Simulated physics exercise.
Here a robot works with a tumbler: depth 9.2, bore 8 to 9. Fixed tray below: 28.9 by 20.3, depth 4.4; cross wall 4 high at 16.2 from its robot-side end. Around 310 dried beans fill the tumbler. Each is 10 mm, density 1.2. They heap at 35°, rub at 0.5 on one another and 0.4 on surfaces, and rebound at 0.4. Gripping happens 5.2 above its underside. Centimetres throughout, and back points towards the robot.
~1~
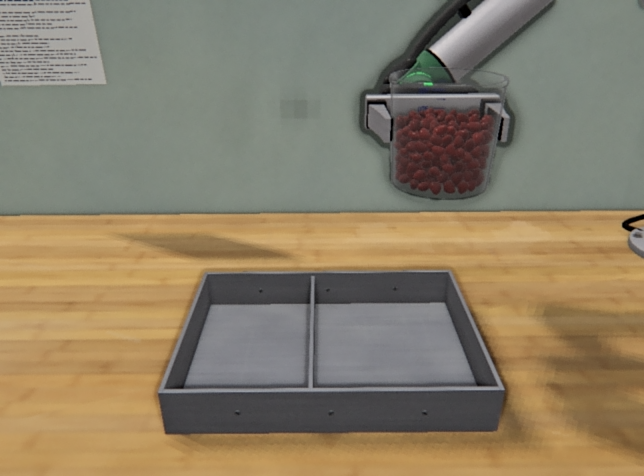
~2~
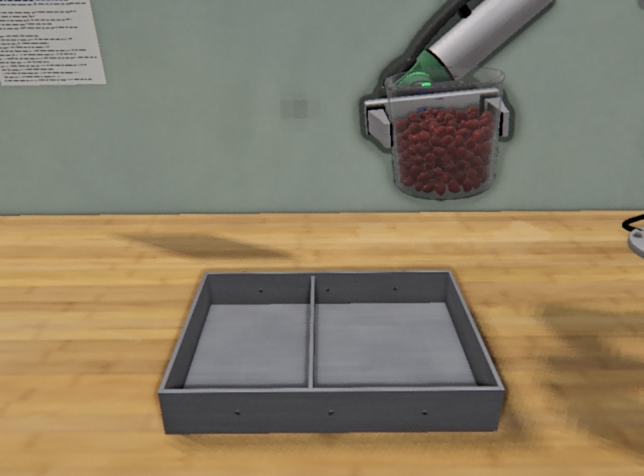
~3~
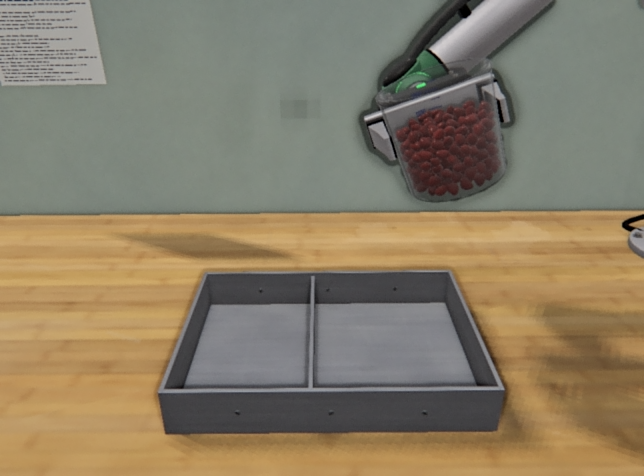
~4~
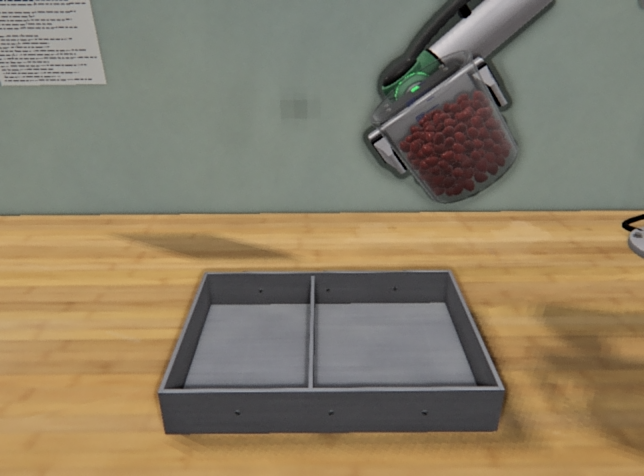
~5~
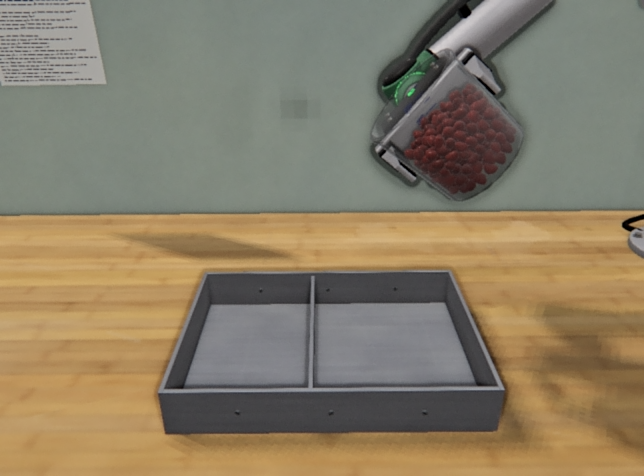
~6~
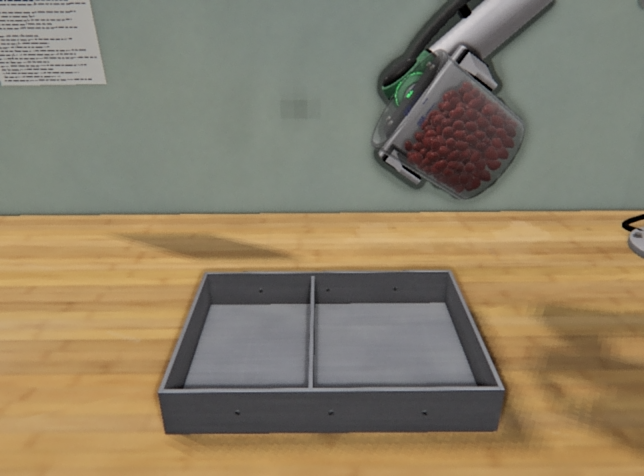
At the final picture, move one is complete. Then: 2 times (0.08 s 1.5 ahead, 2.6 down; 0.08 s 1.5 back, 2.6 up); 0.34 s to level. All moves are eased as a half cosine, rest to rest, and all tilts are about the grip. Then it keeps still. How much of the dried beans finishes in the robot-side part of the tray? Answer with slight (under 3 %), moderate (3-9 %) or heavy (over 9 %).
Slight.
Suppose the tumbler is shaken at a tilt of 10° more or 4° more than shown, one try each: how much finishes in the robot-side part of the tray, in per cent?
Roughly 5 and 0 percent.
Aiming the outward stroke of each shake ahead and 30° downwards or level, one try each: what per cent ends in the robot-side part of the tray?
Near 0 and 5 percent respectively.
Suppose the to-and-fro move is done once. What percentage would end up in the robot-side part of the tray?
I'd expect something close to 0 per cent.
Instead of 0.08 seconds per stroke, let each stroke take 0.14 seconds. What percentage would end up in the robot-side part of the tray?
It would be near 0 per cent.
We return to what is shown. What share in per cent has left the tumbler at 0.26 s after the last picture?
About 0 per cent.
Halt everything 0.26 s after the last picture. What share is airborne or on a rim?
Some 1 percent.
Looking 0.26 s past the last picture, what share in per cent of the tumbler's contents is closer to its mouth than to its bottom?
Around 30 per cent of it.
Then, 0.26 s after the last picture, tilted 55° forward, highest piece 25 above the table; 308 in the tumbler, 3 in flight or on a rim.
Then, 0.53 s after the last picture, tilted 18° forward, highest piece 27 above the table; 306 in the tumbler, 5 in the far-side part.
Then, 0.86 s after the last picture, level, highest piece 29 above the table; 306 in the tumbler, 5 in the far-side part.
Then, 1.91 s after the last picture, level, highest piece 29 above the table; 306 in the tumbler, 5 in the far-side part.
Final count, 306 in the tumbler, 5 in the far-side part. That is 0 % in the robot-side part of the tray.
